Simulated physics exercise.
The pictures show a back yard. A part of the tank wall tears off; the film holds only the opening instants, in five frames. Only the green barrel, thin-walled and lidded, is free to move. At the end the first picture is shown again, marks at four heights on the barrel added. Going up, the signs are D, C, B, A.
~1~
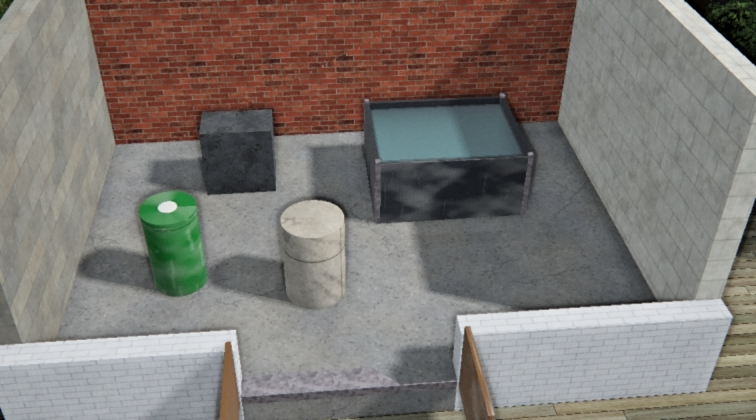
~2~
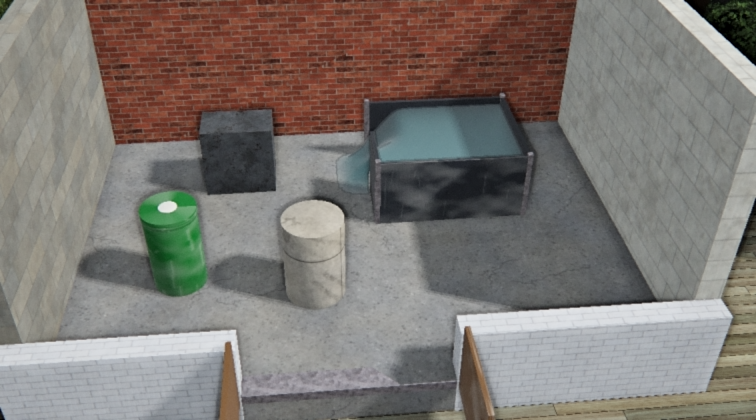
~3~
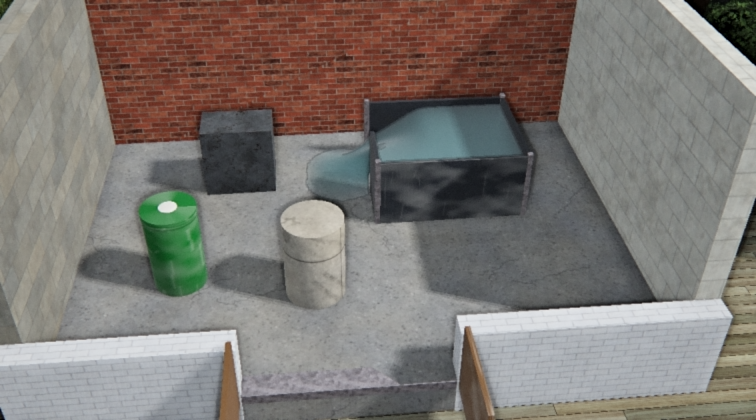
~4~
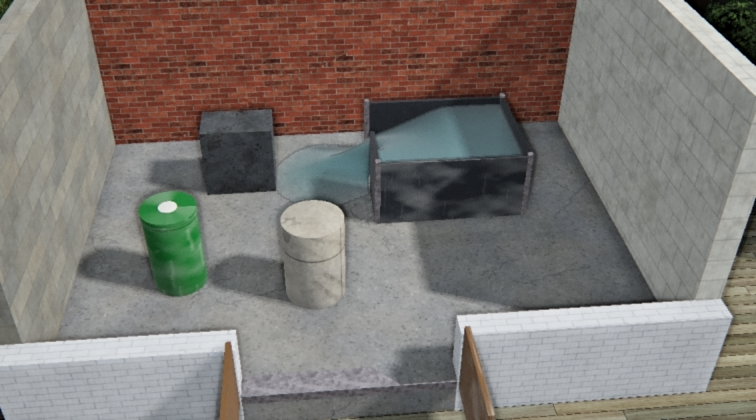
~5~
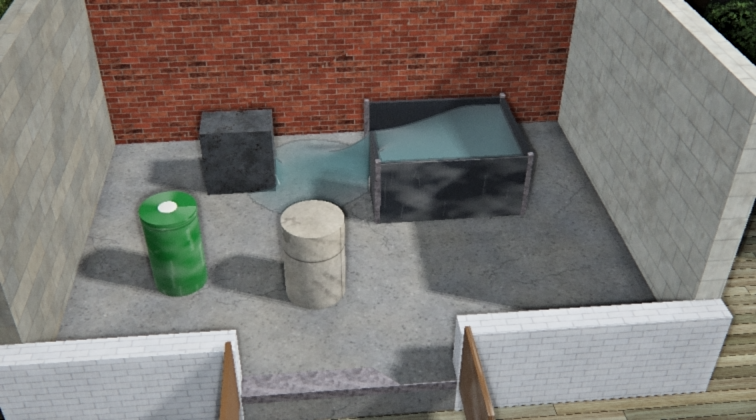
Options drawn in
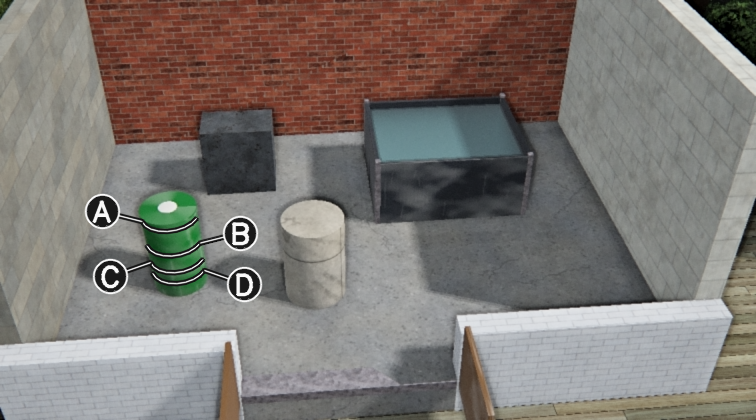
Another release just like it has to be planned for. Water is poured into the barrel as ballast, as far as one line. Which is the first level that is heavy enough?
Go for D.
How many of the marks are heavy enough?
All four.
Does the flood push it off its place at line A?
No, that is safe.
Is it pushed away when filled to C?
No, not at all.
On the marked copy, A at (167, 231); B at (171, 256); C at (174, 272); D at (176, 283); from the bottom up D, C, B, A.
For line A, it does not move.
For line B, it does not move.
For line C, it does not move.
For line D, it does not move.
